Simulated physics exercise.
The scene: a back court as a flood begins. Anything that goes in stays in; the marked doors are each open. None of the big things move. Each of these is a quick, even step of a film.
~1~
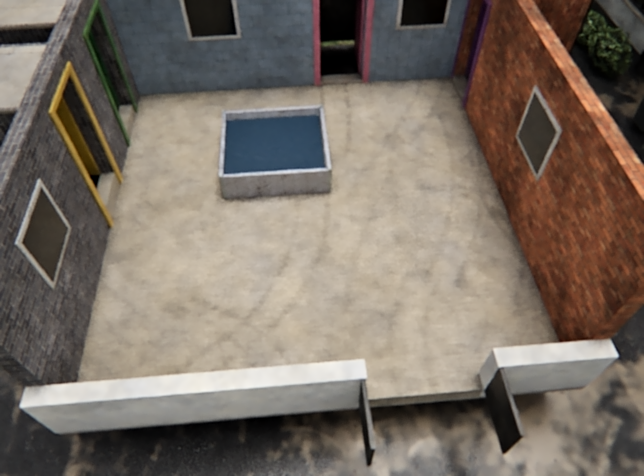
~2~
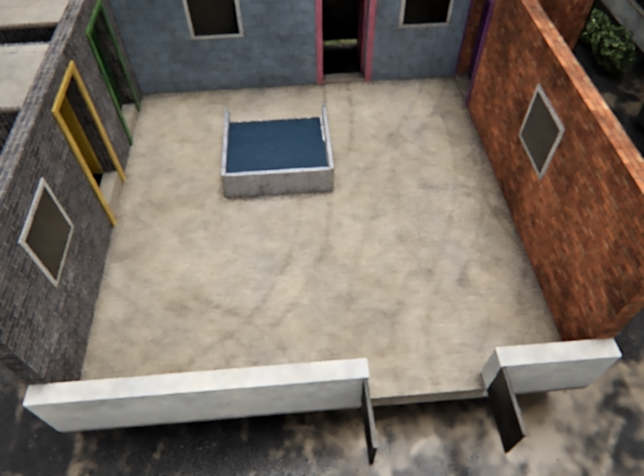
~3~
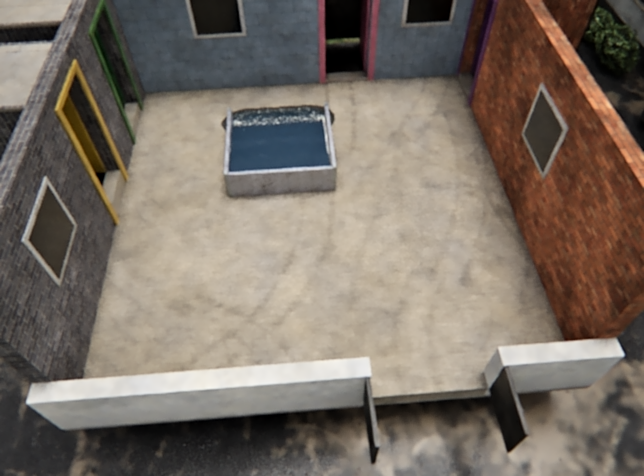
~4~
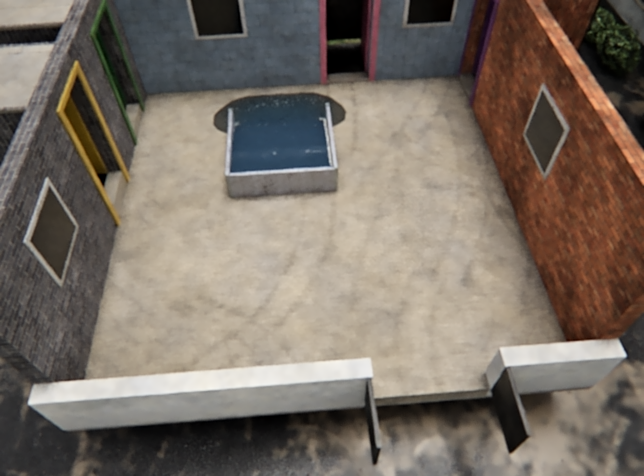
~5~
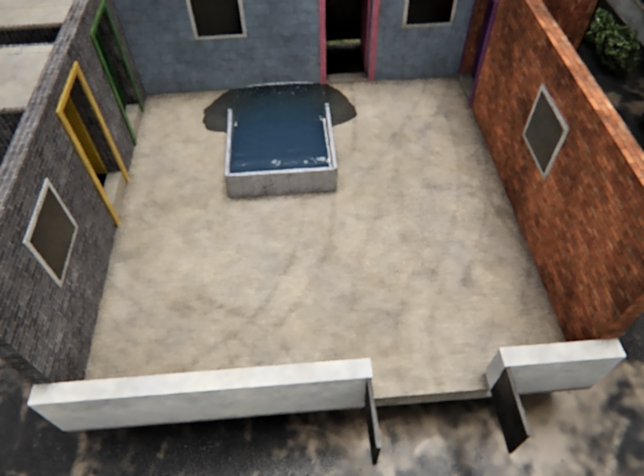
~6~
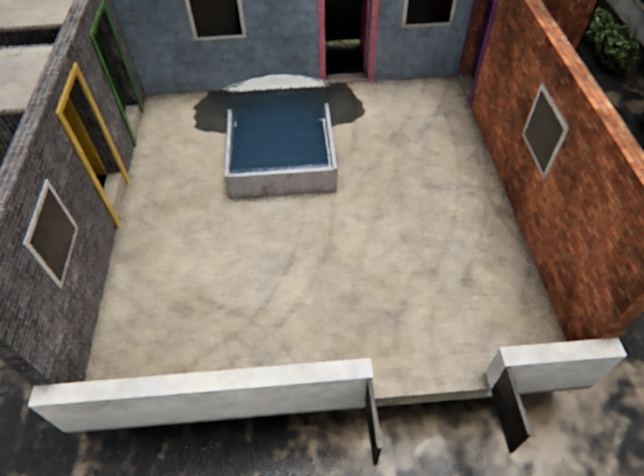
Water poured out of the far side of a low tank in a walled courtyard, and a dark wet patch spread behind it toward the blue-grey back wall and out to both sides.
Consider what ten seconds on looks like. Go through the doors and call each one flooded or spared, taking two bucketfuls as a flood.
Green door: Spared, yellow door: Spared, pink door: Flooded, purple door: Flooded.
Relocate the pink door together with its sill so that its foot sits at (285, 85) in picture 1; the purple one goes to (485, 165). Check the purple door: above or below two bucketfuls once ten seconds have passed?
Result - purple: Remains below the limit.
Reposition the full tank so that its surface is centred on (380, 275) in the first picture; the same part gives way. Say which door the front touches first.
Answer: The one in pink.
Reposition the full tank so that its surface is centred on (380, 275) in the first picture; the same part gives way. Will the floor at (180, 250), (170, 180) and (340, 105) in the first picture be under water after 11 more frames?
In turn: No water, clear, flooded.
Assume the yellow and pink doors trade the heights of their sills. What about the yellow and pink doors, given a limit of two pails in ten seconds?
Yellow falls short, pink falls short.
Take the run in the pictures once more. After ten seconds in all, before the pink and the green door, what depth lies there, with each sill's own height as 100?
In order: Roughly 60 and 10 in a hundred.
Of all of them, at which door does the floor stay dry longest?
My answer: The yellow door.
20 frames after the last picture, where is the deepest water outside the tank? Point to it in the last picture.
Look close to (145, 104).
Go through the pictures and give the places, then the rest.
The first picture shows still water in the tank at (274, 143).
In the second picture, water pours out on the tank's far side and has run to a hidden place.
In the third picture, water pours out on the tank's far side and has run to (227, 123).
In the fourth picture, the front is at (220, 118), out from the gap on the tank's far side.
In the fifth picture, water pours out on the tank's far side and has run to (235, 90).
In the sixth picture, water pours out on the tank's far side and has run to (215, 92).
A moment on, water covers 10 % of the floor; the green door not reached, the yellow door not reached, the pink door under two buckets in, the purple door not reached.
Next, water covers 20 % of the floor; the green door wet at the sill, nothing in, the yellow door not reached, the pink door over two buckets in, the purple door not reached.
Then, water covers 35 % of the floor; the green door wet at the sill, nothing in, the yellow door wet at the sill, nothing in, the pink door over two buckets in, the purple door over two buckets in.
Later, water covers 60 % of the floor; the green door wet at the sill, nothing in, the yellow door wet at the sill, nothing in, the pink door over two buckets in, the purple door over two buckets in.
In the end, water covers 90 % of the floor; the green door wet at the sill, nothing in, the yellow door wet at the sill, nothing in, the pink door over two buckets in, the purple door over two buckets in.
